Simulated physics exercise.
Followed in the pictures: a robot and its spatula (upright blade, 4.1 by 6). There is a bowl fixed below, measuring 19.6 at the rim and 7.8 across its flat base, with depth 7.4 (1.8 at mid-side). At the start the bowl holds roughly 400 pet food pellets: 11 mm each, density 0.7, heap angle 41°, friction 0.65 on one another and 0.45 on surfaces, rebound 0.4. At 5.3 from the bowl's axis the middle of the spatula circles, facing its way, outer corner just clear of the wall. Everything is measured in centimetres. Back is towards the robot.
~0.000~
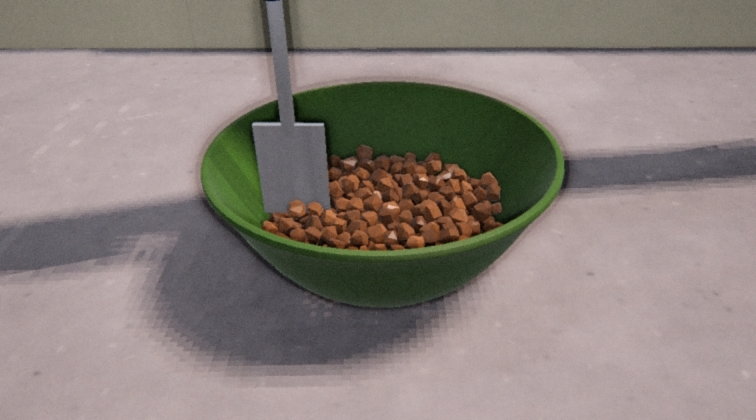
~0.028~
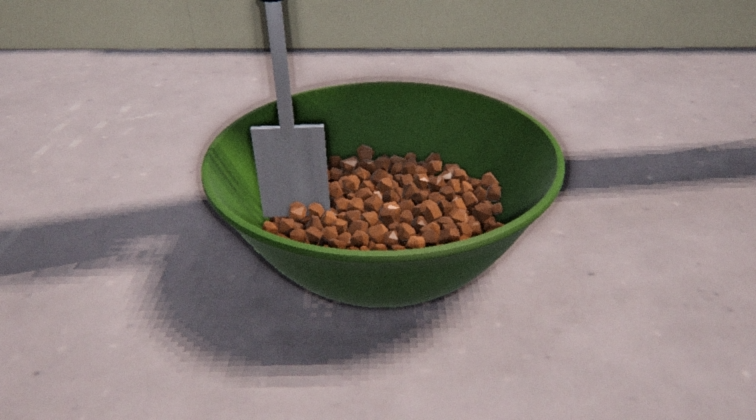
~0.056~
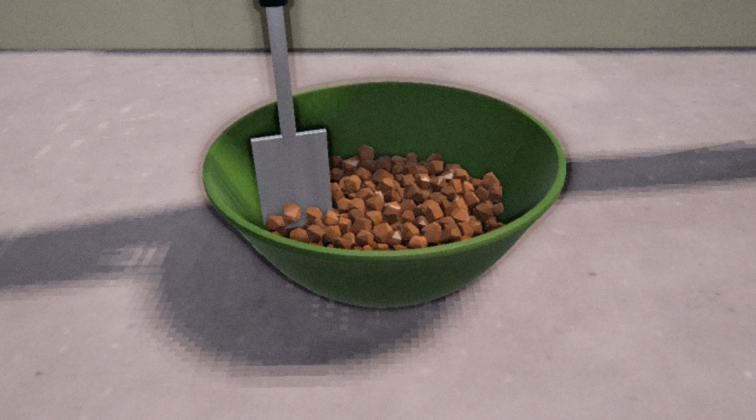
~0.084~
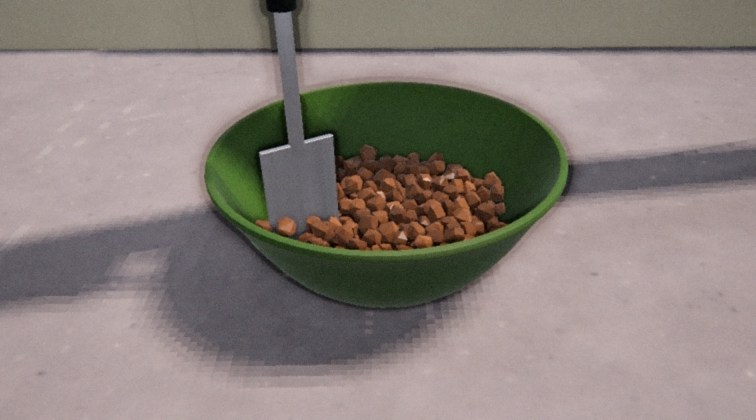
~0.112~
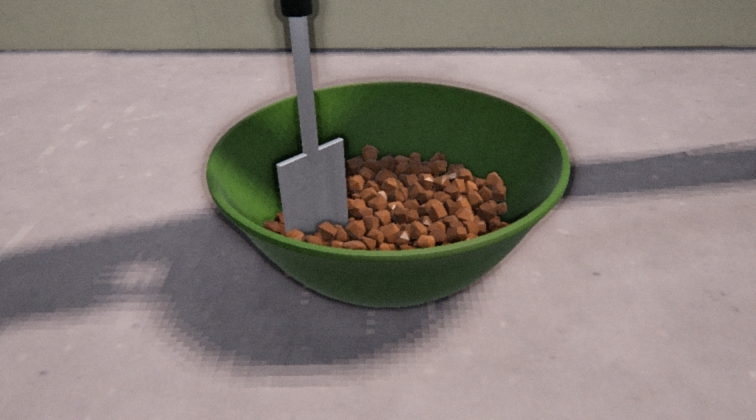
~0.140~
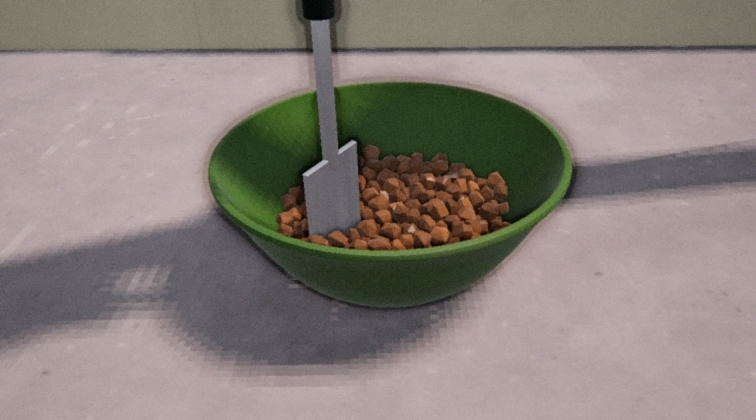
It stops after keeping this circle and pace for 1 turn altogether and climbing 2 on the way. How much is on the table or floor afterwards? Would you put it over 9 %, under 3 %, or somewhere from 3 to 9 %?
I would put it under 3 %.
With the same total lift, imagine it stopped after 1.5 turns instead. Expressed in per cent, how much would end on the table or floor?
Estimate: About 0 percent.
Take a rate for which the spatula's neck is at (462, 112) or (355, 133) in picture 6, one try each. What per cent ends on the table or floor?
About 10 per cent, then about 0 per cent.
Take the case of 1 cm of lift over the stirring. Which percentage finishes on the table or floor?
Estimate: Close to 0 %.
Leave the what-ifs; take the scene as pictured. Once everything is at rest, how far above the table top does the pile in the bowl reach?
Height: Roughly 6.0 cm.
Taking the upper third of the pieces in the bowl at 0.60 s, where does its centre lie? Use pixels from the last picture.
I'd point to about (371, 174).
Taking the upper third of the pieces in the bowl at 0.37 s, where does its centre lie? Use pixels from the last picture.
About (456, 190).
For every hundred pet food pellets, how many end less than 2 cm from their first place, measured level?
I'd guess close to 75 percent of the load.
After 0.37 s, 176° round, highest piece 7 above the table; 403 in the bowl.
After 0.60 s, 292° round, highest piece 9 above the table; 400 in the bowl, 3 in flight or on the tool.
After 0.91 s, 0° round, highest piece 6 above the table; 399 in the bowl, 4 on the table or floor.
After 1.61 s, 0° round, highest piece 6 above the table; 399 in the bowl, 4 on the table or floor.
At rest, 399 in the bowl, 4 on the table or floor. That is 1 % on the table or floor.
